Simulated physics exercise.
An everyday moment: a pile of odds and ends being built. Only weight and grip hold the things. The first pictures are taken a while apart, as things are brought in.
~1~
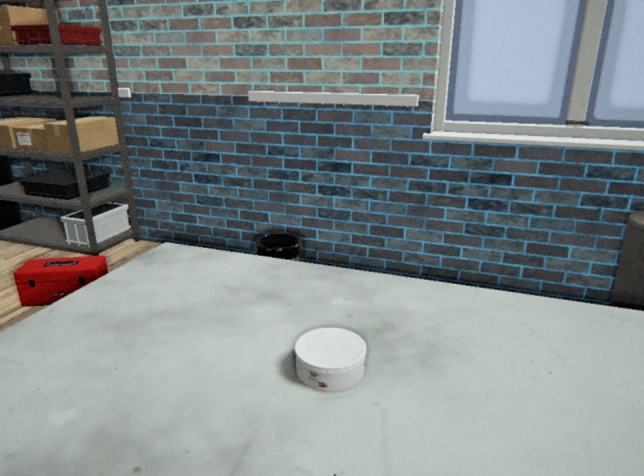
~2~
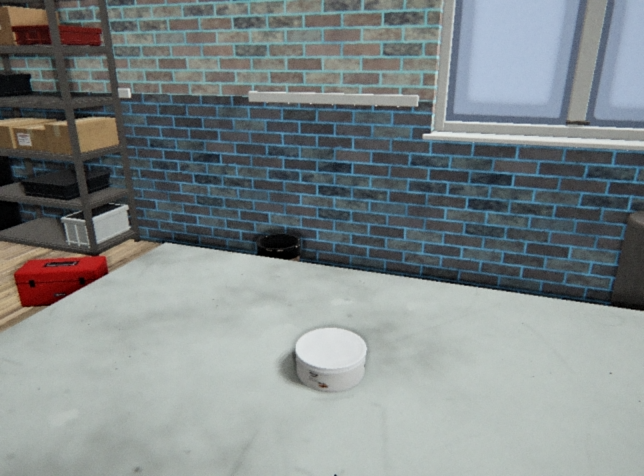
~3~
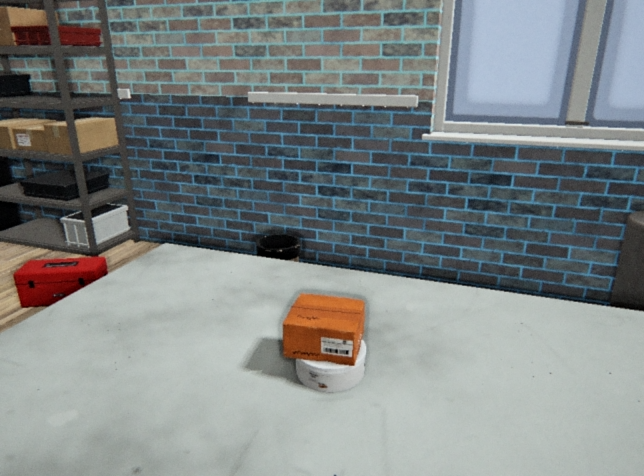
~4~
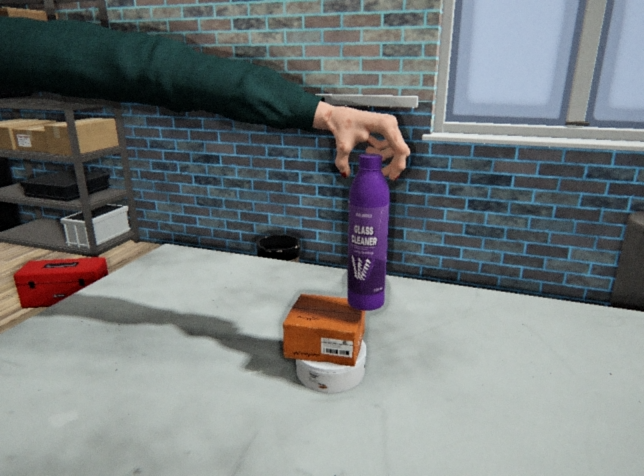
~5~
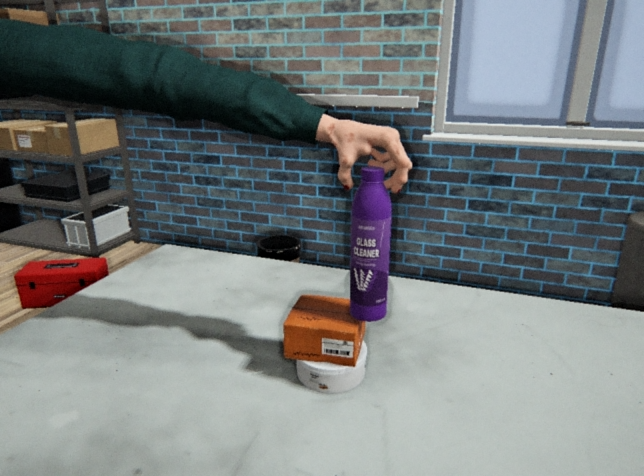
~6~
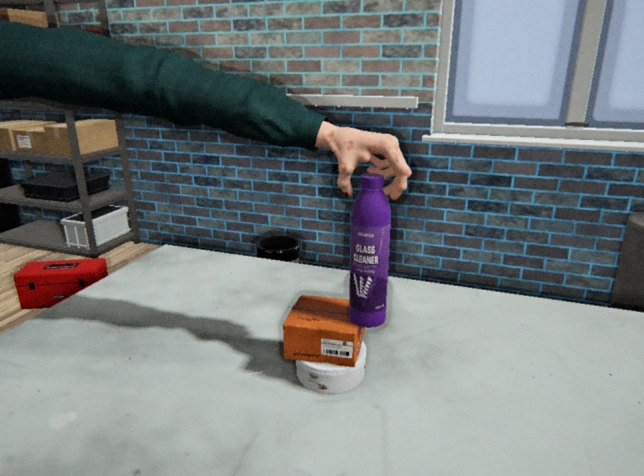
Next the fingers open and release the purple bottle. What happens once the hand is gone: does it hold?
Here the pile comes apart.
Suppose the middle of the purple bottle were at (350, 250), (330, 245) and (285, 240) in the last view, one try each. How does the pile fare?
In the first case it holds; in the second case it keeps its balance; in the third case it comes apart.
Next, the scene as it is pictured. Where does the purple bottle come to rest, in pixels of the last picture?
At about (469, 382).
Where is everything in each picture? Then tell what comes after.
In the first picture, the last thing is not in view yet; white tub (330, 358).
In the second picture, the last thing is not in view yet; white tub (331, 359).
In the third picture, the last thing is not in view yet.
In the fourth picture, on its way; purple bottle (368, 233).
In the fifth picture, on its way; purple bottle (370, 245).
In the sixth picture, in place under the hand; purple bottle (370, 251).
Then, 0.50 s after the last picture, purple bottle now fallen.
Then, 0.60 s after the last picture, things are still on the move.
At rest, fallen, purple bottle; the other 2 in place. Seen from the same camera at the end, purple bottle near (469, 382). The pile gives way.
